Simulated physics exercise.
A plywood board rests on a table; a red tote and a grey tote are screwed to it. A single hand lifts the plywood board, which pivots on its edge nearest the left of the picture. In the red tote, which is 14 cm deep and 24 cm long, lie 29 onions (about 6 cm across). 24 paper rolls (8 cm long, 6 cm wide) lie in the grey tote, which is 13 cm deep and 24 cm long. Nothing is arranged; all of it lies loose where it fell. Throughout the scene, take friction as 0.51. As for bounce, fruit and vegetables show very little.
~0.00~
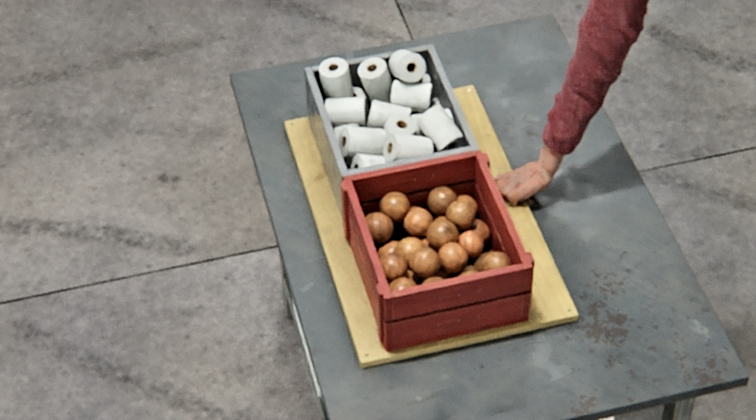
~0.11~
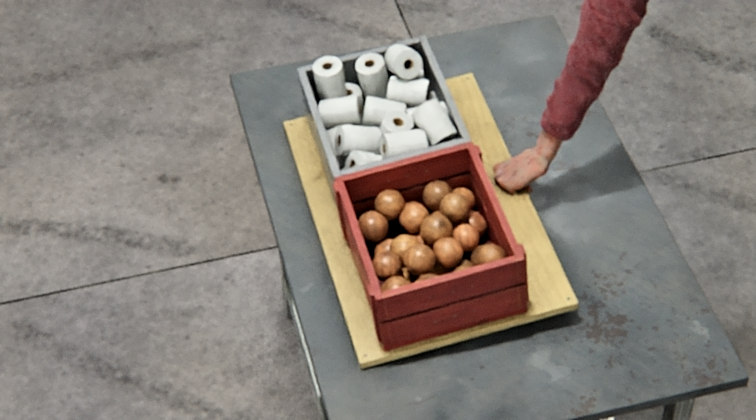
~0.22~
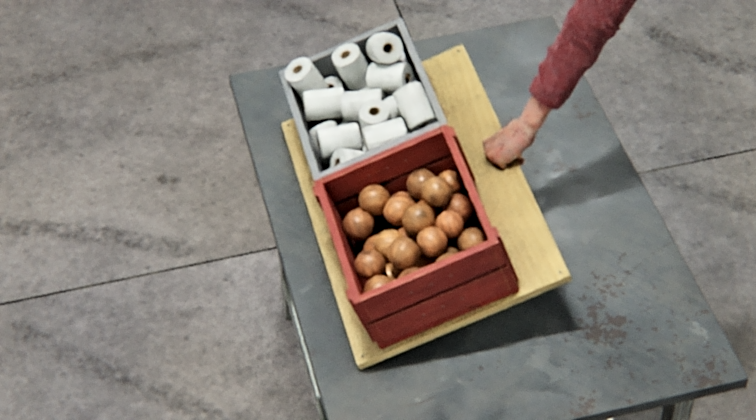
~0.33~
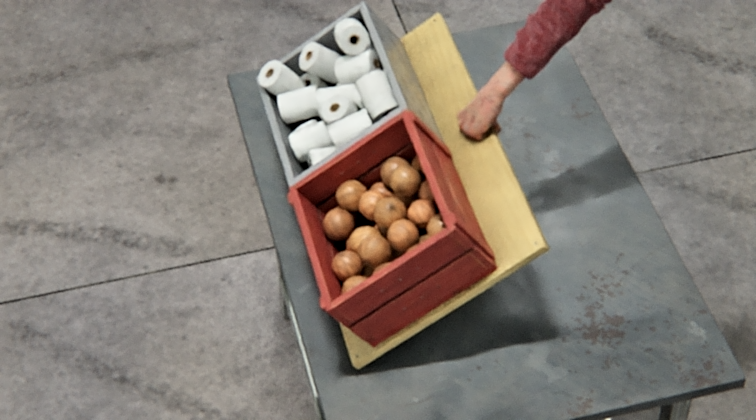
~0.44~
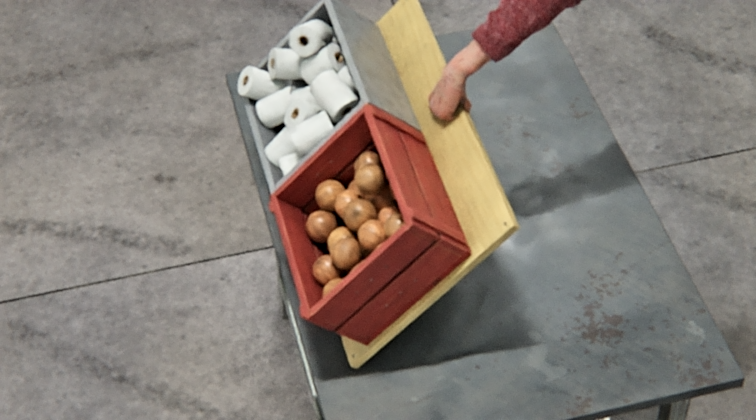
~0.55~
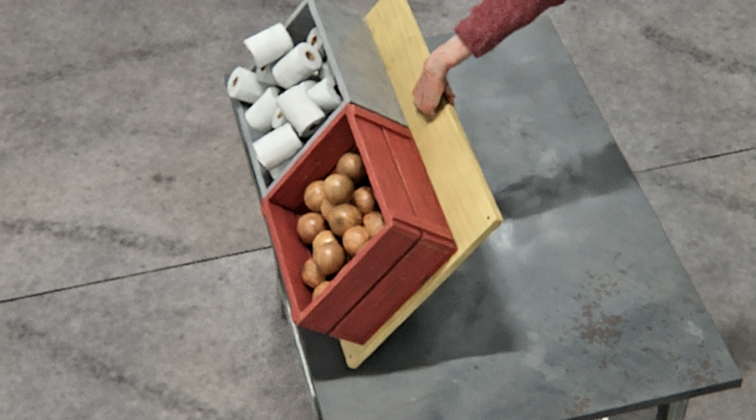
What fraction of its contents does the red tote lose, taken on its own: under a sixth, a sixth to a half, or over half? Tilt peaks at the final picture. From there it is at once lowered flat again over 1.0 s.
Kept: More than five sixths.
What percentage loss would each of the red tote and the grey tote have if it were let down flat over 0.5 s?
Then the red tote sheds 0 %, while the grey tote sheds 10 %.
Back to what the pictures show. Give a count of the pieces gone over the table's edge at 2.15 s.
Around 3.
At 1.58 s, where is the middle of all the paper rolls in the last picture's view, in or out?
Near (372, 142).
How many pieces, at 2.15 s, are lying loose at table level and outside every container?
Tally: Some 0.
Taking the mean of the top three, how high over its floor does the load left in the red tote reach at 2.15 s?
13 centimetres high, more or less.
After 0.81 s, tilt 42°; the red tote has all 29 and the grey tote is down by 2 of 24.
After 1.13 s, tilt 19°; the red tote has all 29 and the grey tote is down by 3 of 24.
After 1.58 s, tilt 0°; the red tote has all 29 and the grey tote is down by 3 of 24.
Final count (at 2.15 s), the red tote has all 29 and the grey tote is down by 3 of 24. Asked share, 0 of 29, 0 per cent.
